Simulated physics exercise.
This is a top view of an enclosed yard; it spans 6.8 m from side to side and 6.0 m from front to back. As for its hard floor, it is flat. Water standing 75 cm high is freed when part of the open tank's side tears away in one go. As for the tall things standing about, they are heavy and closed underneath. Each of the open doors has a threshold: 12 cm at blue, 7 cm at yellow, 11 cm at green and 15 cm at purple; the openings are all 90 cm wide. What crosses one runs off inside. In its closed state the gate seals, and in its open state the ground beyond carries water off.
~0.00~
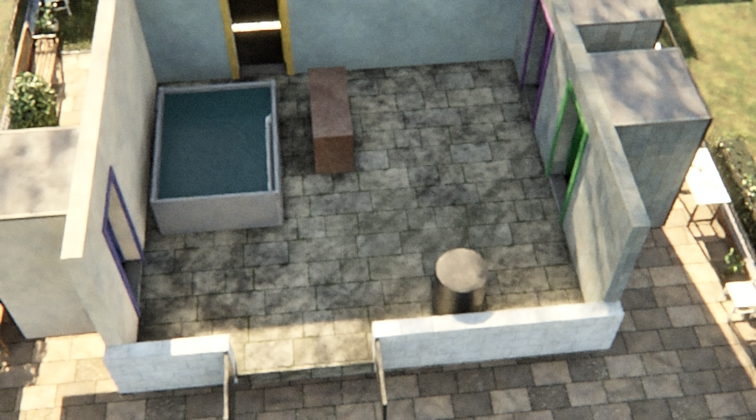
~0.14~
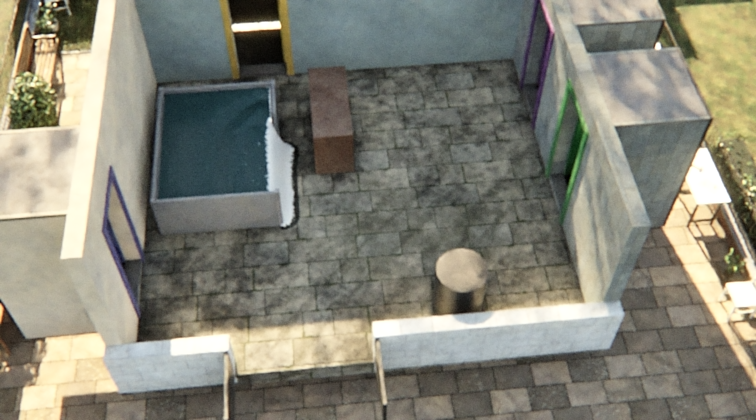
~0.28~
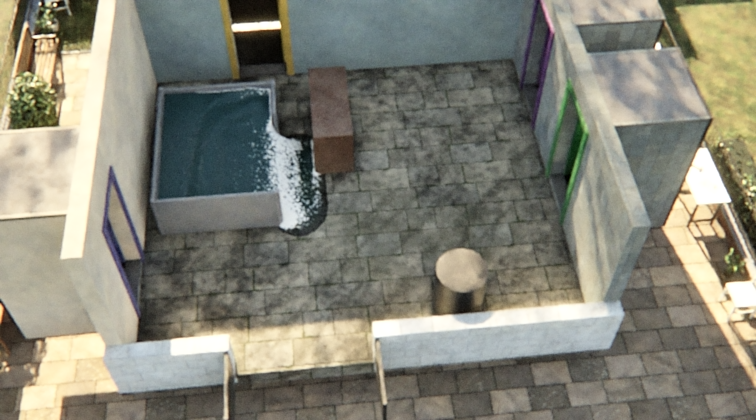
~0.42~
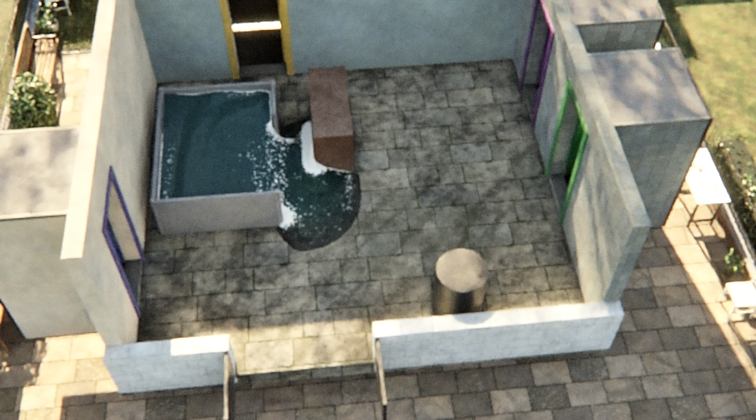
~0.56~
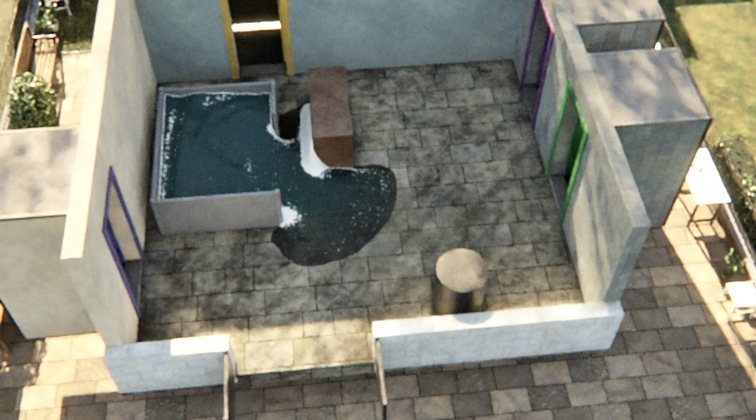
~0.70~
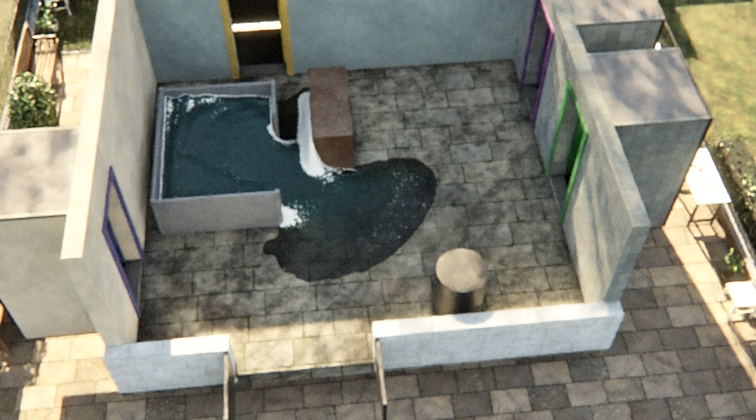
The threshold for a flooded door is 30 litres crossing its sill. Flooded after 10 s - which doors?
In order: Blue door: Not over, yellow door: Over, green door: Over, purple door: Not over.
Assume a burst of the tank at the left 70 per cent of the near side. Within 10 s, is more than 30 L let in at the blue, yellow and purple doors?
Blue door surpasses it, yellow door doesn't reach it, purple door doesn't reach it.
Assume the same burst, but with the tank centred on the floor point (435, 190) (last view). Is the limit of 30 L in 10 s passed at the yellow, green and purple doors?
So the yellow door keeps within it, the green door tops the limit and the purple door keeps within it.
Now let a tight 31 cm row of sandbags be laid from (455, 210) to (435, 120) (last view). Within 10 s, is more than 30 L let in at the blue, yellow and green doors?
Note - blue: Limit held; yellow: Limit exceeded; green: Limit held.
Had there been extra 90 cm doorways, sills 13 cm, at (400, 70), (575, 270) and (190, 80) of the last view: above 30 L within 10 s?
Note, doorways in listed order: Stays short, goes beyond, stays short.
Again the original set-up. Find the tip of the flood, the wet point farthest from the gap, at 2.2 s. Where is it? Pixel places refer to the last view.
Somewhere about (588, 328).
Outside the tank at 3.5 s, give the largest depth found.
Up to near 30 cm.
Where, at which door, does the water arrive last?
It's the blue door.
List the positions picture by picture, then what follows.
The first frame shows the open tank at (217, 142) is whole and still, 75 cm deep.
In the second frame, the front is at (291, 223), 0.9 m from the gap at (277, 174); 0.3 m2 of floor is under water; 75 cm left at the back of the open tank.
In the third frame, the front is at (303, 231), 1.1 m from the gap at (277, 175); 1.2 m2 of floor is under water; 75 cm left at the back of the open tank.
In the fourth frame, the front is at (309, 121), 1.5 m from the gap at (277, 175); 2.1 m2 of floor is under water; 72 cm left at the back of the open tank.
In the fifth frame, the front is at (391, 198), 1.9 m from the gap at (277, 175); 3.4 m2 of floor is under water; 64 cm left at the back of the open tank.
In the sixth frame, water pours out at (277, 176) and has run 2.6 m, to (432, 184); typically 7 cm deep outside, 65 cm at the open tank's back.
After 1.4 s water covers 40 % of the floor and is deepest (51 cm) near (309, 166); blue door not reached, yellow door 16 cm at the sill, 17 L in, green door 14 cm at the sill, 0 L in, purple door not reached.
After 2.2 s water covers 60 % of the floor and is deepest (51 cm) near (588, 328); blue door not reached, yellow door 19 cm at the sill, 96 L in, green door 24 cm at the sill, 54 L in, purple door 5 cm at the sill, 0 L in.
After 3.5 s water covers 70 % of the floor and is deepest (30 cm) near (534, 262); blue door not reached, yellow door 14 cm at the sill, 166 L in, green door 18 cm at the sill, 116 L in, purple door 7 cm at the sill, 0 L in.
After 6.0 s water covers 85 % of the floor and is deepest (16 cm) near (511, 65); blue door 1 cm at the sill, 0 L in, yellow door 8 cm at the sill, 209 L in, green door 13 cm at the sill, 141 L in, purple door 11 cm at the sill, 0 L in.
After 10.0 s water covers 95 % of the floor and is deepest (16 cm) near (157, 89); blue door 4 cm at the sill, 0 L in, yellow door 8 cm at the sill, 222 L in, green door 9 cm at the sill, 145 L in, purple door 10 cm at the sill, 0 L in.
